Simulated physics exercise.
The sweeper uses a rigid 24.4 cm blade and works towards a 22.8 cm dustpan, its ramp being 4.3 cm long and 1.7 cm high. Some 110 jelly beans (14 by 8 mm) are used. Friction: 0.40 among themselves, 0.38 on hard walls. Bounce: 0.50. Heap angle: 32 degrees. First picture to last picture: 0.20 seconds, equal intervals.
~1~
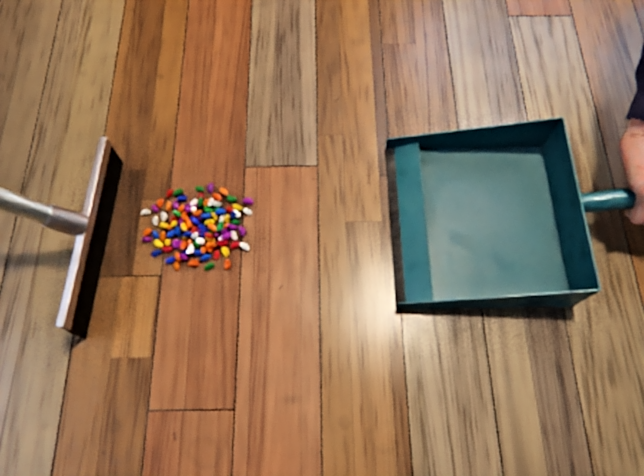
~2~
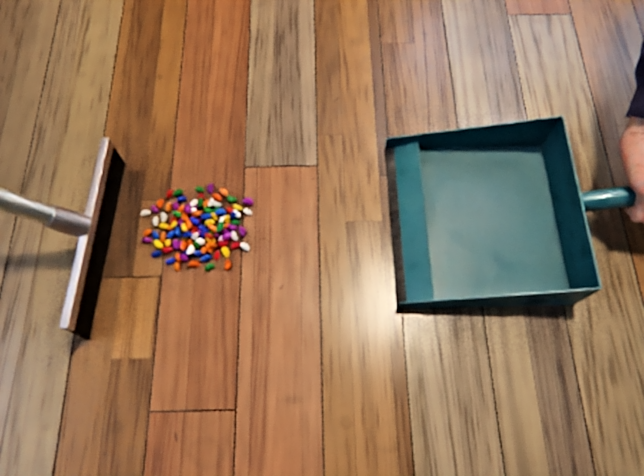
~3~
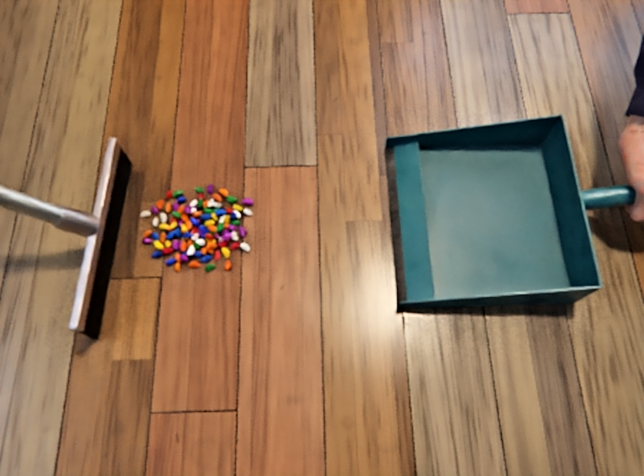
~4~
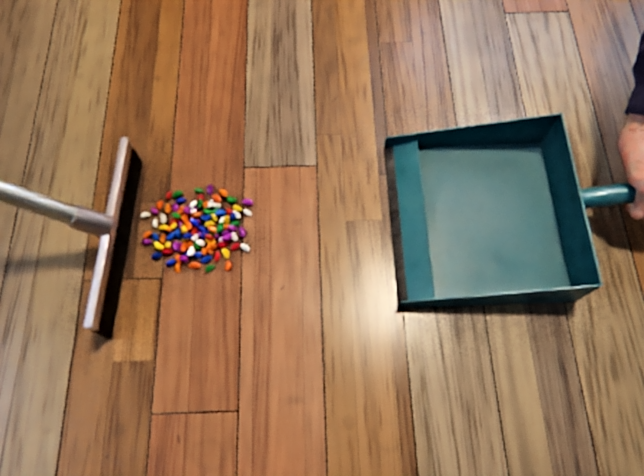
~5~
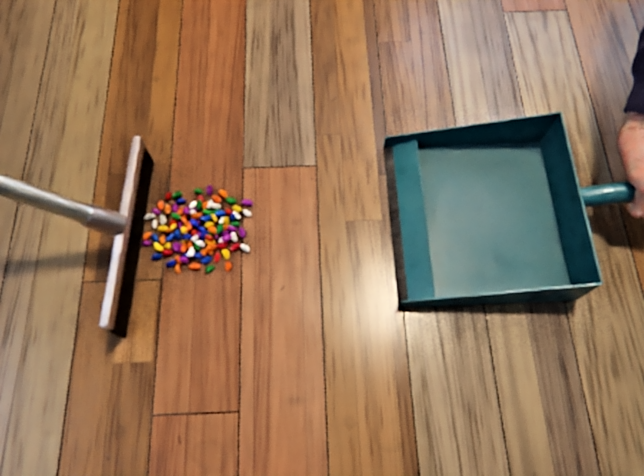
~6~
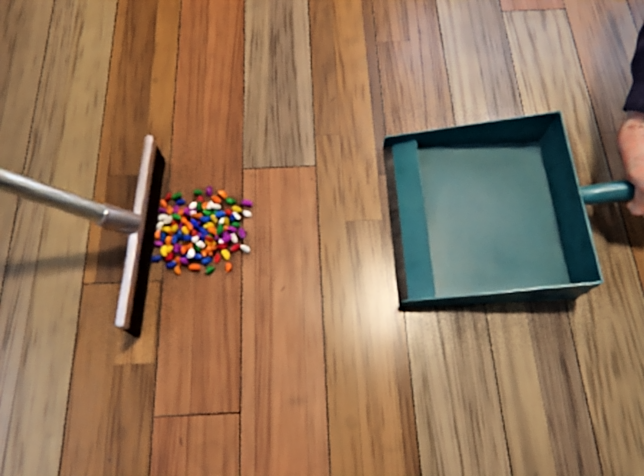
In this clip, a broom-like blade on a metal handle slides right across a wooden floor and reaches the left edge of a pile of multicoloured jelly beans, while a hand at right holds a teal dustpan nearly still.
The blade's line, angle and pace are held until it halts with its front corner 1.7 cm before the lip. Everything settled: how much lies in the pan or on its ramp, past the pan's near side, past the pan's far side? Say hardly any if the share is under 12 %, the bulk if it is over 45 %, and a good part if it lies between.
Pan: Looks like an in-between amount will settle there. Near side: Looks like a thin scattering will settle there. Far side: Looks like a thin scattering will settle there.
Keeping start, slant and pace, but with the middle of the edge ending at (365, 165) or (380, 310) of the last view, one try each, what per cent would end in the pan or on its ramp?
The two tries give roughly 20 and 25 %.
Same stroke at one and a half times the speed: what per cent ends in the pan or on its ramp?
Then roughly 35 per cent.
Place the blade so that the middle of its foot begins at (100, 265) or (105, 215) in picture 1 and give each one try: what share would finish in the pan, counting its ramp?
Some 35 and 20 per cent.
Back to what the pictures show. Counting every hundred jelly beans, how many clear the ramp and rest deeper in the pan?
It comes to some 0 per cent.
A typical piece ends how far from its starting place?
I'd say close to 26 cm.
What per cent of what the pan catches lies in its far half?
I'd put it at around 80 per cent.
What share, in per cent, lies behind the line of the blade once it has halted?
Something like 0 per cent, roughly.
Then, 0.32 s after the last picture, middle of the blade 17 cm from the lip; 0 % over the lip, far side 0 %, near side 0 %.
Then, 0.55 s after the last picture, middle of the blade 8 cm from the lip; 0 % over the lip, far side 0 %, near side 5 %.
Then, 0.88 s after the last picture, middle of the blade 2 cm from the lip; 35 % over the lip, far side 5 %, near side 5 %.
In the end, pan 35 %, near side 5 %, far side 5 %, in front of the lip or behind the blade 55 %.
